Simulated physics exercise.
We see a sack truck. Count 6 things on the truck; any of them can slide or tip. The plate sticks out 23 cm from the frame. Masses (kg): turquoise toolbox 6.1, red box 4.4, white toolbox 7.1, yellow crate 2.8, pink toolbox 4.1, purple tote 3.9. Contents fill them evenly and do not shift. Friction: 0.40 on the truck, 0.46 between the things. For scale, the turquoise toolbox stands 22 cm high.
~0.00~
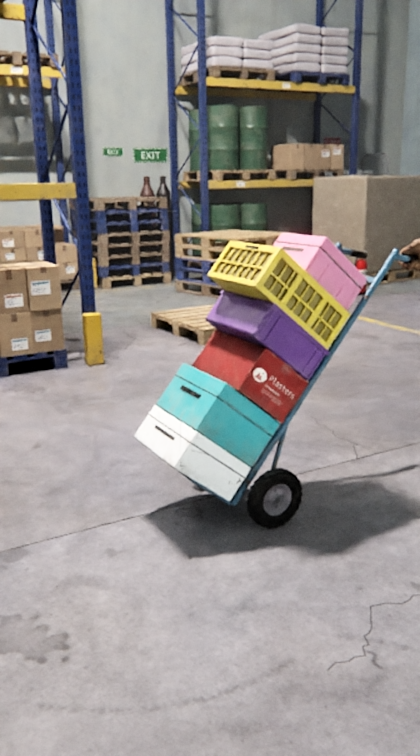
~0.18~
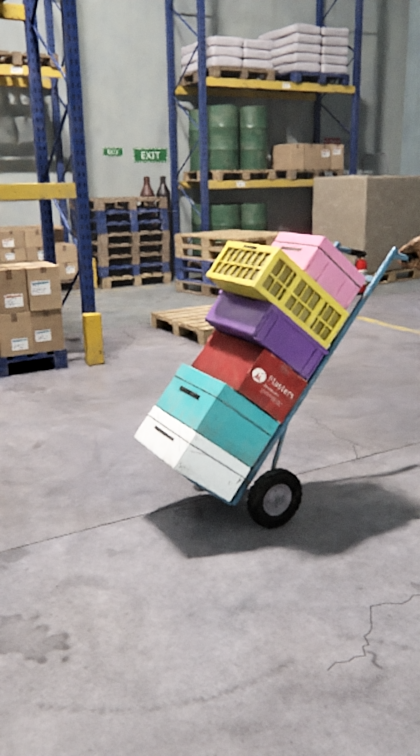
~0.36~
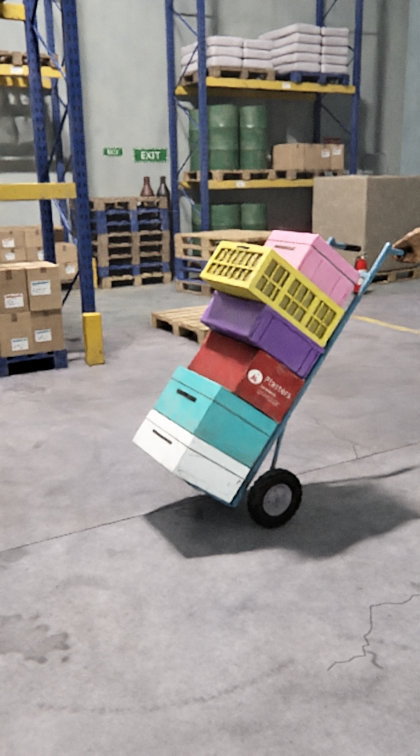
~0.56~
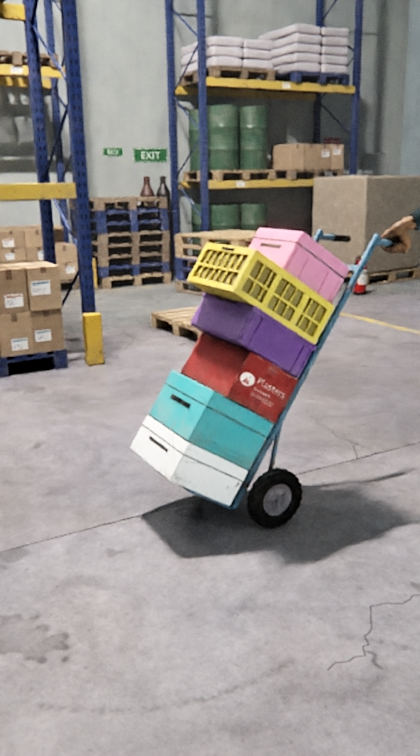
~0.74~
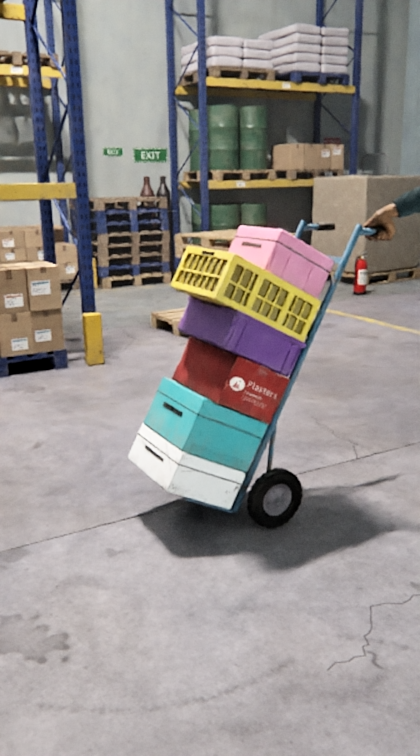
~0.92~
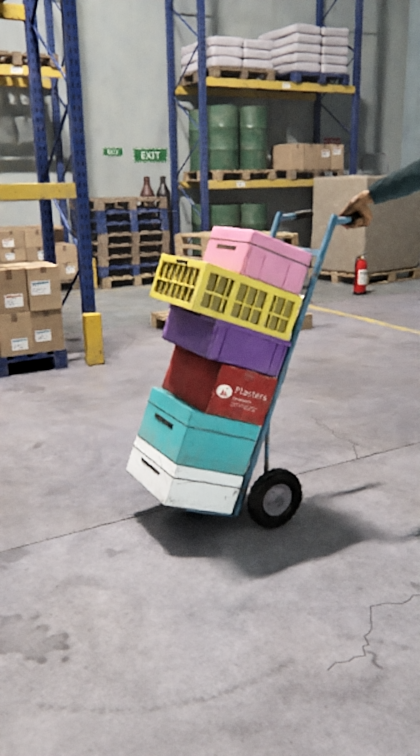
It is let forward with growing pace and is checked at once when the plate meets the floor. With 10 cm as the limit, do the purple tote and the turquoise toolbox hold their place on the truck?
The purple tote ends elsewhere, the turquoise toolbox keeps its place.
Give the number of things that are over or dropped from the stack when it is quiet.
4 of them.
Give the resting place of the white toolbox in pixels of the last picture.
Around (182, 499).
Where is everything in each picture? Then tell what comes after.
In the first frame, 40° short of upright; purple tote (265, 335); turquoise toolbox (217, 414).
In the second frame, 40° short of upright; yellow crate (277, 294); pink toolbox (312, 271).
In the third frame, 38° short of upright; red box (244, 375); white toolbox (190, 455).
In the fourth frame, 34° short of upright; yellow crate (260, 293); pink toolbox (294, 266).
In the fifth frame, 28° short of upright; red box (229, 379); white toolbox (185, 465).
In the sixth frame, 22° short of upright; purple tote (223, 340); turquoise toolbox (197, 430).
By 1.72 s, truck upright; purple tote rocked 18° off its seat near (144, 368); turquoise toolbox rocked 6° off its seat near (175, 456); pink toolbox rocked 18° off its seat.
By 2.22 s, truck upright; yellow crate, pink toolbox and purple tote now dropped from the stack; red box rocked 73° off its seat.
When it is over (3.0 s), dropped from the stack, yellow crate, pink toolbox and purple tote; lying over on the truck, red box; the other 2 within 10 cm of the start. In the last view, purple tote near (72, 505), turquoise toolbox near (181, 456).
